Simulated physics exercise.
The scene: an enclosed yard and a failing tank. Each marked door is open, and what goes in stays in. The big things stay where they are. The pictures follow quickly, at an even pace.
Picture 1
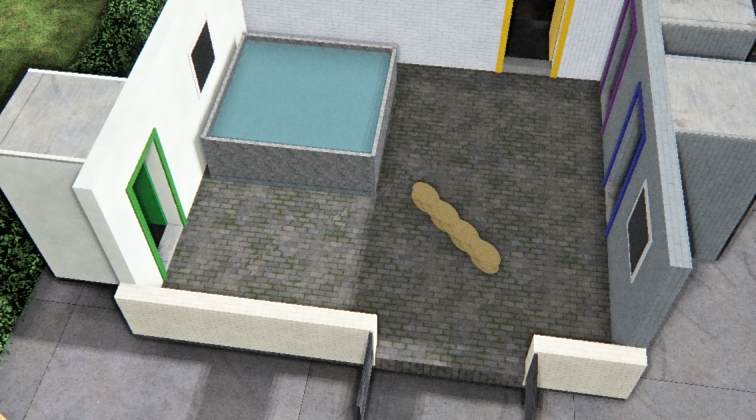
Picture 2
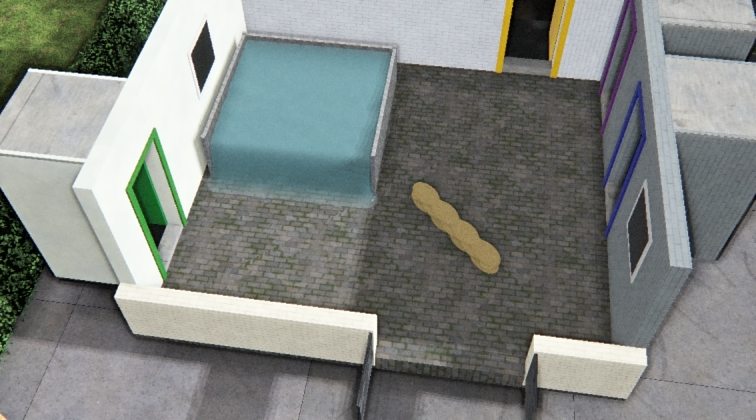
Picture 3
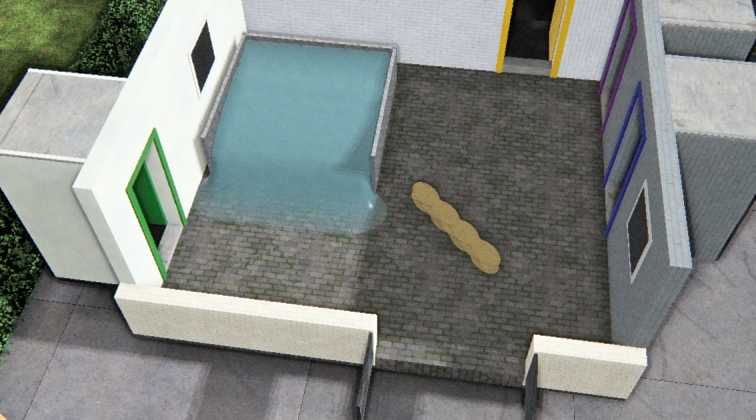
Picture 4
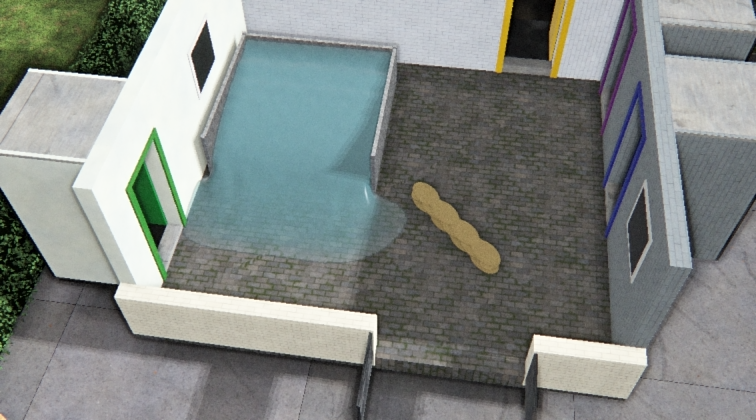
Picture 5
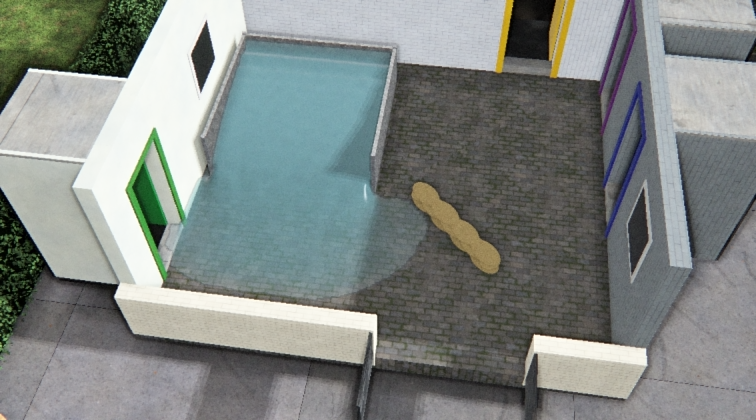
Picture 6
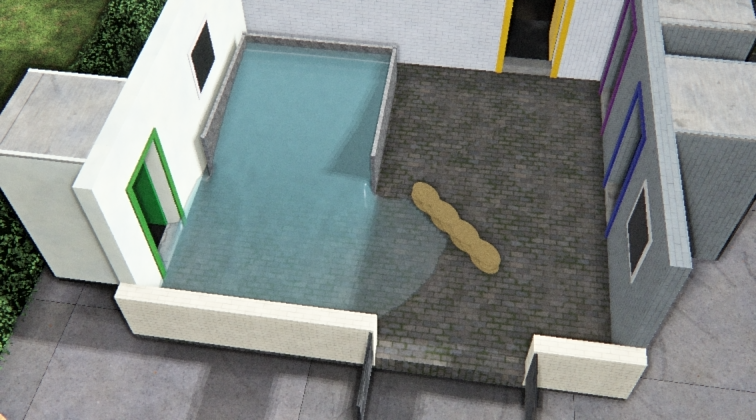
Water burst out through the front of a raised tank in a walled yard, then spread across the dark paving past the green doorway to the low front wall and alongside the lumpy tan strip.
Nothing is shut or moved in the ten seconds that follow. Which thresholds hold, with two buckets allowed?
The yellow door stays under that; the blue door stays under that; the purple door stays under that; the green door takes more than that.
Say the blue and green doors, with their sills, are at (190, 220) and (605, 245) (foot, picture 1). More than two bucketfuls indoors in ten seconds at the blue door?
One by one: The blue door floods.
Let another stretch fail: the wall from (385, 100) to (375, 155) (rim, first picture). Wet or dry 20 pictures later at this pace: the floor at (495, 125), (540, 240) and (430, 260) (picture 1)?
One after the other: Covered, flooded, flooded.
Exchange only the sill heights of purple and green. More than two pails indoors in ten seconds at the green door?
One by one: The green one goes over.
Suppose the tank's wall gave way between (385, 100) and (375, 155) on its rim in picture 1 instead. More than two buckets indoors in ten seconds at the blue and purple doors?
One by one: Blue door is over; purple door is over.
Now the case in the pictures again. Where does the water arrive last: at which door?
I say the one in yellow.
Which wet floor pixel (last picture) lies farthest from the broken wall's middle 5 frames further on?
Near (485, 344).
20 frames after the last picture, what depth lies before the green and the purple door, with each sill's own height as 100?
Near 420 and 0 in a hundred.
A moment on, water covers 40 % of the floor; the yellow door not reached, the blue door not reached, the purple door not reached, the green door under two buckets in.
Next, water covers 40 % of the floor; the yellow door not reached, the blue door not reached, the purple door not reached, the green door far over two buckets in.
Then, water covers 50 % of the floor; the yellow door not reached, the blue door wet at the sill, nothing in, the purple door not reached, the green door far over two buckets in.
Later, water covers 95 % of the floor; the yellow door wet at the sill, nothing in, the blue door wet at the sill, nothing in, the purple door wet at the sill, nothing in, the green door far over two buckets in.
In the end, water covers 95 % of the floor; the yellow door wet at the sill, nothing in, the blue door wet at the sill, nothing in, the purple door wet at the sill, nothing in, the green door far over two buckets in.
